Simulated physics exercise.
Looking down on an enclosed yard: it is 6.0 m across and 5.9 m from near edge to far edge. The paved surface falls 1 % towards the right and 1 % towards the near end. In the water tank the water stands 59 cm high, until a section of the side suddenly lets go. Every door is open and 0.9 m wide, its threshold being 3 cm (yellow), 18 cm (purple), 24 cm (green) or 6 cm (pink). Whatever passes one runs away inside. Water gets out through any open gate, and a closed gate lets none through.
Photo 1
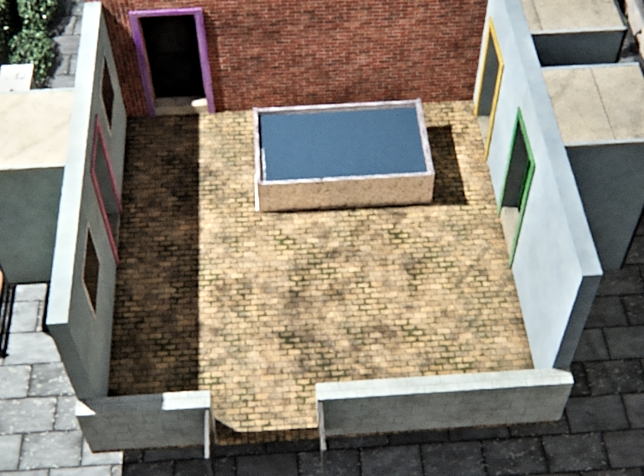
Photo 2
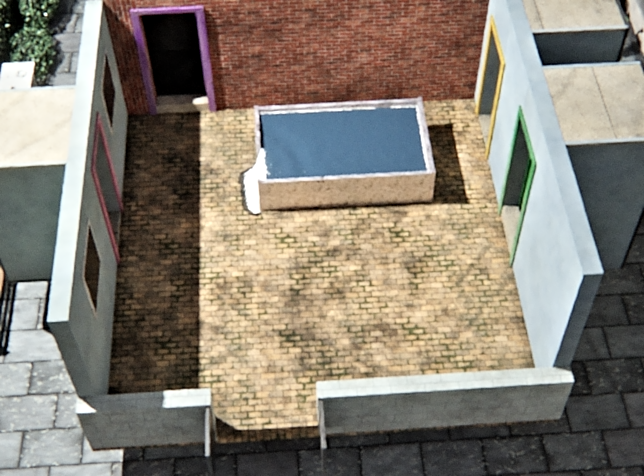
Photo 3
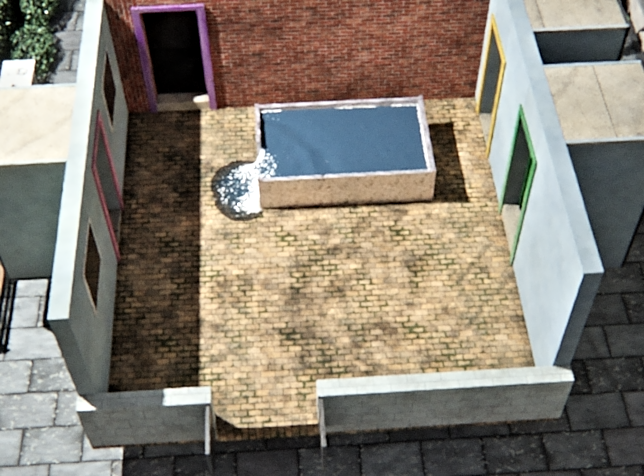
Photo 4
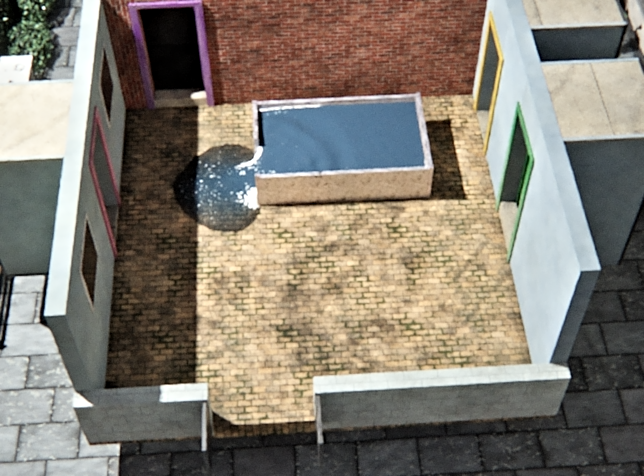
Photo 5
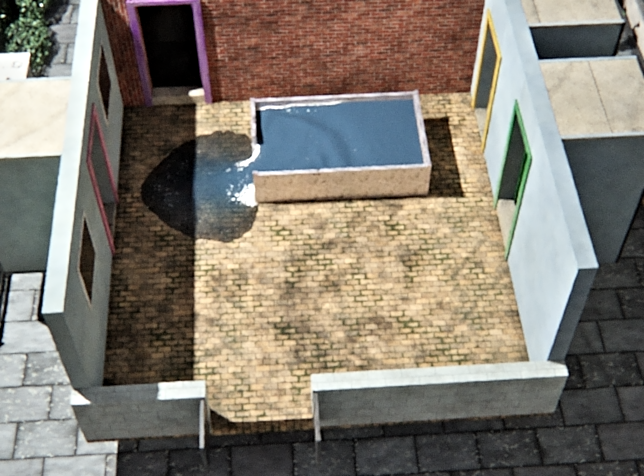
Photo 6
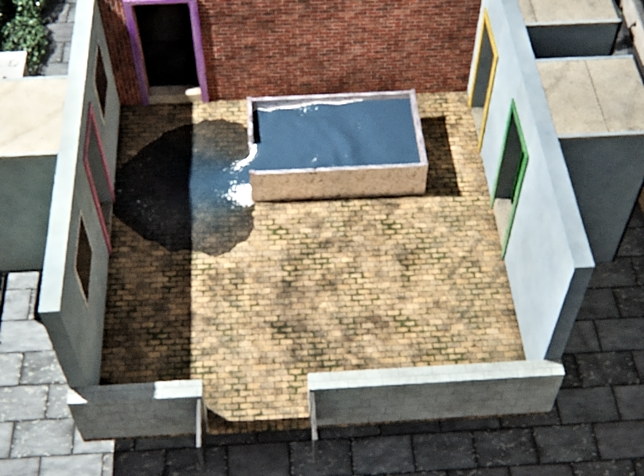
The video shows a walled brick-paved yard seen from above, where water starts pouring from the left end of a raised rectangular tank and spreads across the paving in a widening dark pool toward the left wall.
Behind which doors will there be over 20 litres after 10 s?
In the end the yellow door breaks the limit. The purple door remains within the limit. The green door remains within the limit. The pink door breaks the limit.
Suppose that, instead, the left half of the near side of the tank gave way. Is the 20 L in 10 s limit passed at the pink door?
So for pink: No.
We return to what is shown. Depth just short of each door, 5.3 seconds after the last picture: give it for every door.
Door by door in cm, yellow shows 8, purple shows 8, green shows 0, pink shows 14.
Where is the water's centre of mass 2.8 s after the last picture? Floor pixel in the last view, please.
Its balance point lies near (264, 185).
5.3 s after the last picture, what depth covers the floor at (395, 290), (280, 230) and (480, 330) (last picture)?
Spot by spot: Some 0, 0, then 0 cm.
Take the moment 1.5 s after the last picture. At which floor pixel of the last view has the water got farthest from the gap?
Somewhere around (98, 412).
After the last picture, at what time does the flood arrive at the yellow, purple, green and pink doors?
Yellow: 4.5 s; purple: 0.6 s; green: 6.5 s; pink: 0.1 s.
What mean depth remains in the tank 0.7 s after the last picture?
The mean depth is around 47 cm.
Then, 0.7 s after the last picture water covers 20 % of the floor and is deepest (34 cm) near (249, 185); yellow door not reached, purple door 1 cm at the sill, 0 L in, green door not reached, pink door 15 cm at the sill, 27 L in.
Then, 1.5 s after the last picture water covers 30 % of the floor and is deepest (32 cm) near (249, 185); yellow door not reached, purple door 9 cm at the sill, 0 L in, green door not reached, pink door 21 cm at the sill, 98 L in.
Then, 2.8 s after the last picture water covers 35 % of the floor and is deepest (22 cm) near (98, 412); yellow door not reached, purple door 13 cm at the sill, 0 L in, green door not reached, pink door 18 cm at the sill, 199 L in.
Then, 5.3 s after the last picture water covers 65 % of the floor and is deepest (16 cm) near (249, 185); yellow door 8 cm at the sill, 12 L in, purple door 8 cm at the sill, 0 L in, green door not reached, pink door 14 cm at the sill, 288 L in.
Then, 9.3 s after the last picture water covers 85 % of the floor and is deepest (10 cm) near (98, 412); yellow door 7 cm at the sill, 75 L in, purple door 5 cm at the sill, 0 L in, green door 5 cm at the sill, 0 L in, pink door 9 cm at the sill, 342 L in.
